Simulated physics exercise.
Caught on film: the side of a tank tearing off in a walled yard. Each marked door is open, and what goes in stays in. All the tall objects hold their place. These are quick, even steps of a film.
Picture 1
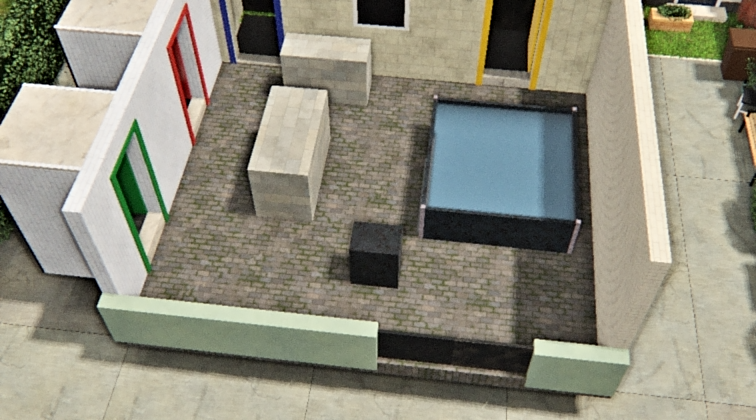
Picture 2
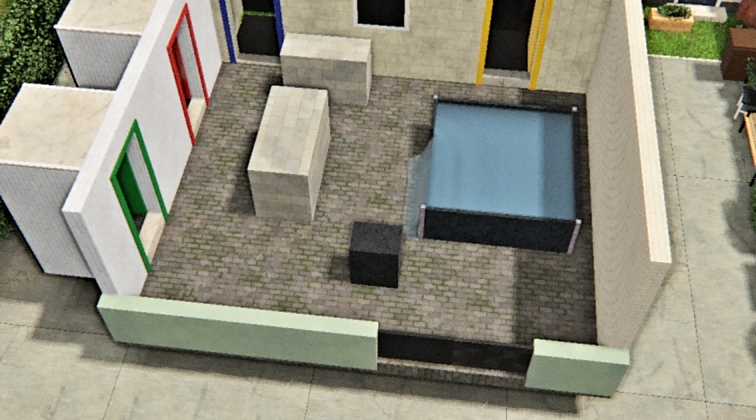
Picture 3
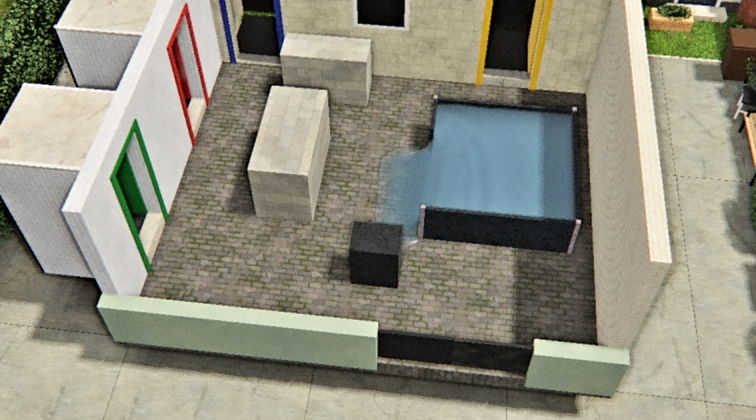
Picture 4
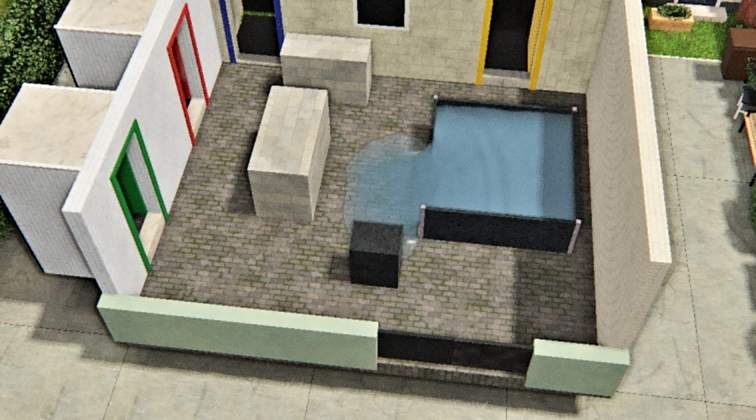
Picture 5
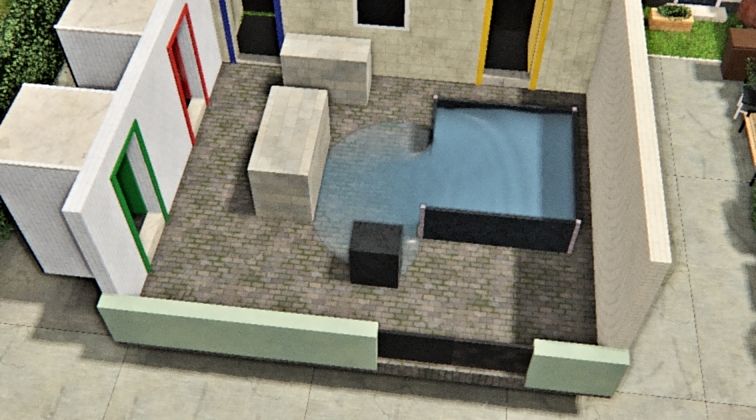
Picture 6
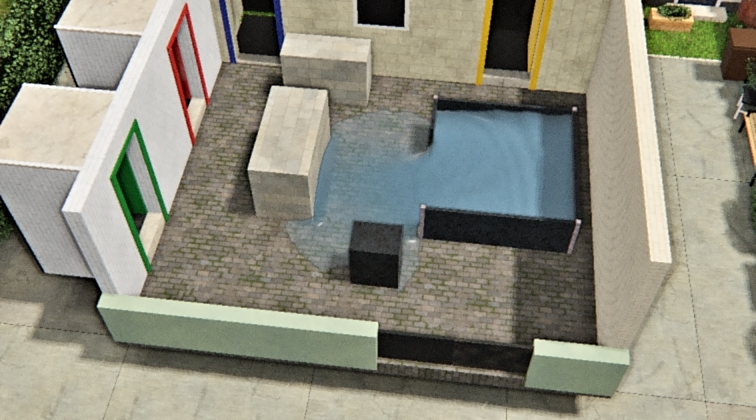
We see a walled yard with pale blocks, a dark cube and a full water tank; the tank's left side gives way, and water pours out leftward across the paving, spreading around the cube and reaching the longer pale block.
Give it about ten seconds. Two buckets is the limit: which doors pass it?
The blue door floods; the red door holds within the limit; the yellow door holds within the limit; the green door holds within the limit.
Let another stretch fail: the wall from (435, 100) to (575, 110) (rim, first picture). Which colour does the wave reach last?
It is the green one.
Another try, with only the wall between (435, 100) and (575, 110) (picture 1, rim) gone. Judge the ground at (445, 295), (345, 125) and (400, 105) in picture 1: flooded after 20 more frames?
As listed: Clear, covered, flooded.
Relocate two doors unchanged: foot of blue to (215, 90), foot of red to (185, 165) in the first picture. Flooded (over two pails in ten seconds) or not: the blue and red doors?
My reading: The blue one passes that mark, the red one lets less in.
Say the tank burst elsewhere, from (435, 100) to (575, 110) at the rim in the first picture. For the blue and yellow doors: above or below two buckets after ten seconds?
In short: Blue lets more in, yellow floods.
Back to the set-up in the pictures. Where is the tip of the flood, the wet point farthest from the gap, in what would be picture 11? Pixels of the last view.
Close to (186, 265).
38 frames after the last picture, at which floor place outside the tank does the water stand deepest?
Near (231, 65).
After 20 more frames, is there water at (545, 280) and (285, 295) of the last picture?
In that order: No water, covered.
A moment on, water covers 25 % of the floor; the blue door not reached, the red door not reached, the yellow door not reached, the green door not reached.
Next, water covers 45 % of the floor; the blue door not reached, the red door not reached, the yellow door not reached, the green door wet at the sill, nothing in.
Then, water covers 75 % of the floor; the blue door wet at the sill, nothing in, the red door wet at the sill, nothing in, the yellow door wet at the sill, nothing in, the green door wet at the sill, nothing in.
Later, water covers 100 % of the floor; the blue door over two buckets in, the red door wet at the sill, nothing in, the yellow door wet at the sill, nothing in, the green door wet at the sill, nothing in.
In the end, water covers 100 % of the floor; the blue door far over two buckets in, the red door wet at the sill, nothing in, the yellow door wet at the sill, nothing in, the green door wet at the sill, nothing in.
